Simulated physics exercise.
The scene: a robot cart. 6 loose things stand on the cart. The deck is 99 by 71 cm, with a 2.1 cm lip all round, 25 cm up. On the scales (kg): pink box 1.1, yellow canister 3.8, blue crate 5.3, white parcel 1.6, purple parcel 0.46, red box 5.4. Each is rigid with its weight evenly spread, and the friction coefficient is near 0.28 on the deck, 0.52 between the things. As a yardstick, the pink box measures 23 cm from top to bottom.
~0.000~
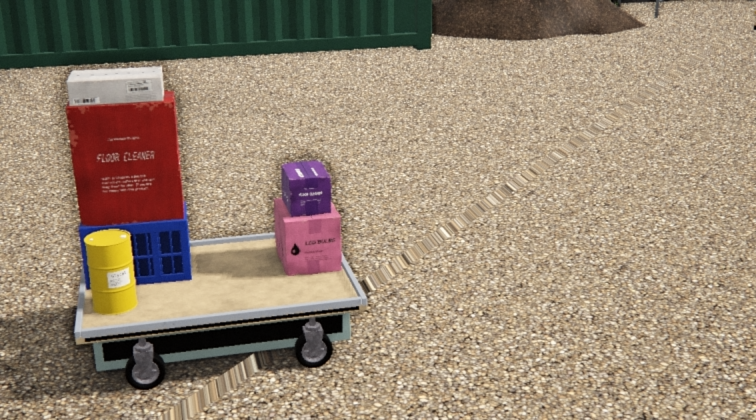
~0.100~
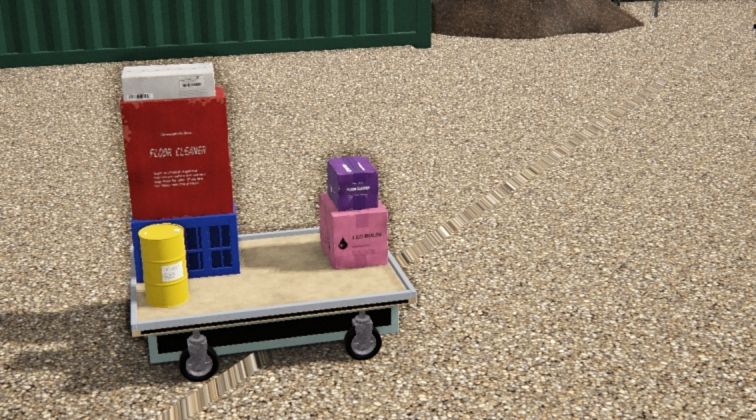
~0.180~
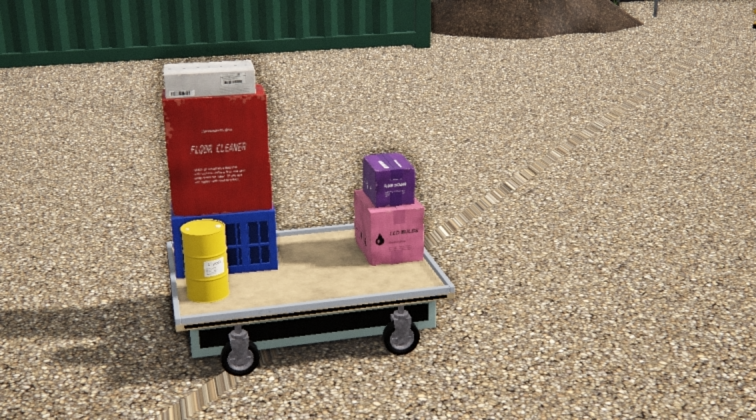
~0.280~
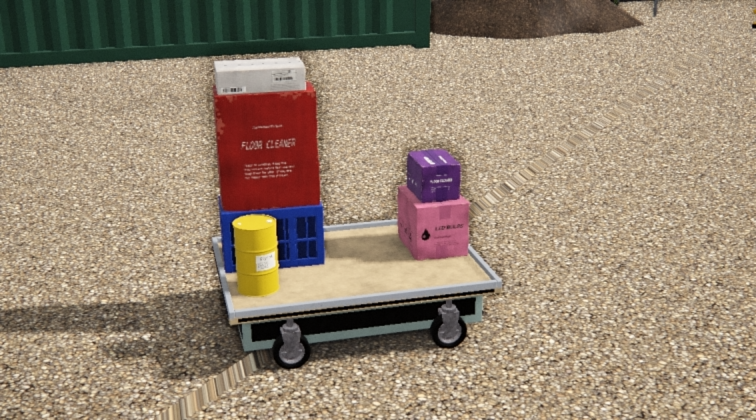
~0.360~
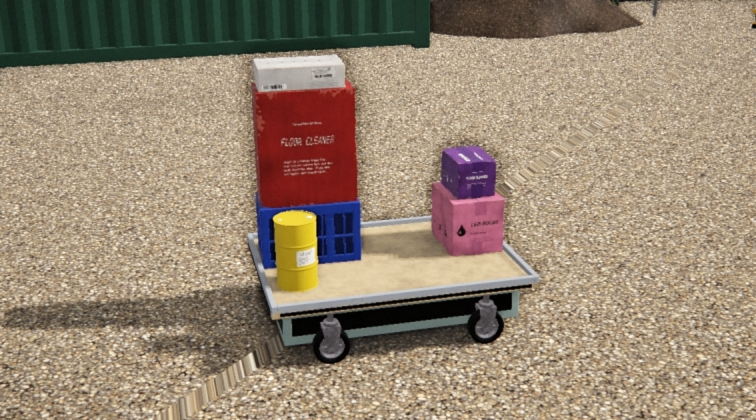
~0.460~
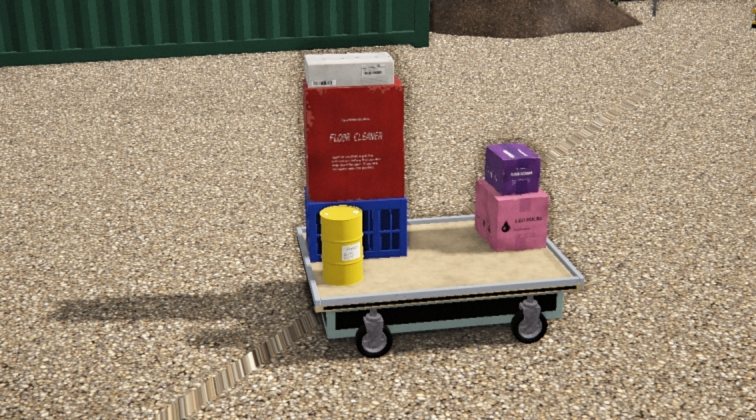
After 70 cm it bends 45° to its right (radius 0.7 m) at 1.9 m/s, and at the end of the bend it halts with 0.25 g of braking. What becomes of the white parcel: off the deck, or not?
The white parcel gets thrown off.
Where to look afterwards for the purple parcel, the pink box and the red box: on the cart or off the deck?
The purple parcel finishes off the deck; the pink box ends on the cart; the red box finishes off the deck.
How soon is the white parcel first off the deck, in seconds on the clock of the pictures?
Near 0.8 s.
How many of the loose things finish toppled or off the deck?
4 of them.
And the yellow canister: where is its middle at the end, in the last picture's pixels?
Around (705, 287).
After 0.66 s, 125 cm covered, turned 33°; purple parcel now off the deck; white parcel slid 8 cm near (463, 65); pink box leaning 19°.
After 0.86 s, 163 cm covered, turned 45°; white parcel now off the deck; red box leaning 13°; blue crate leaning 10°.
After 1.16 s, 206 cm covered, turned 45°; red box now off the deck; blue crate leaning 32°; yellow canister slid 9 cm.
After 1.46 s, 226 cm covered, turned 45°; blue crate leaning 61°; yellow canister slid 10 cm; pink box slid 5 cm.
At rest (2.4 s), off the deck, blue crate, white parcel, purple parcel and red box; the other 2 in place, give or take 10 cm.
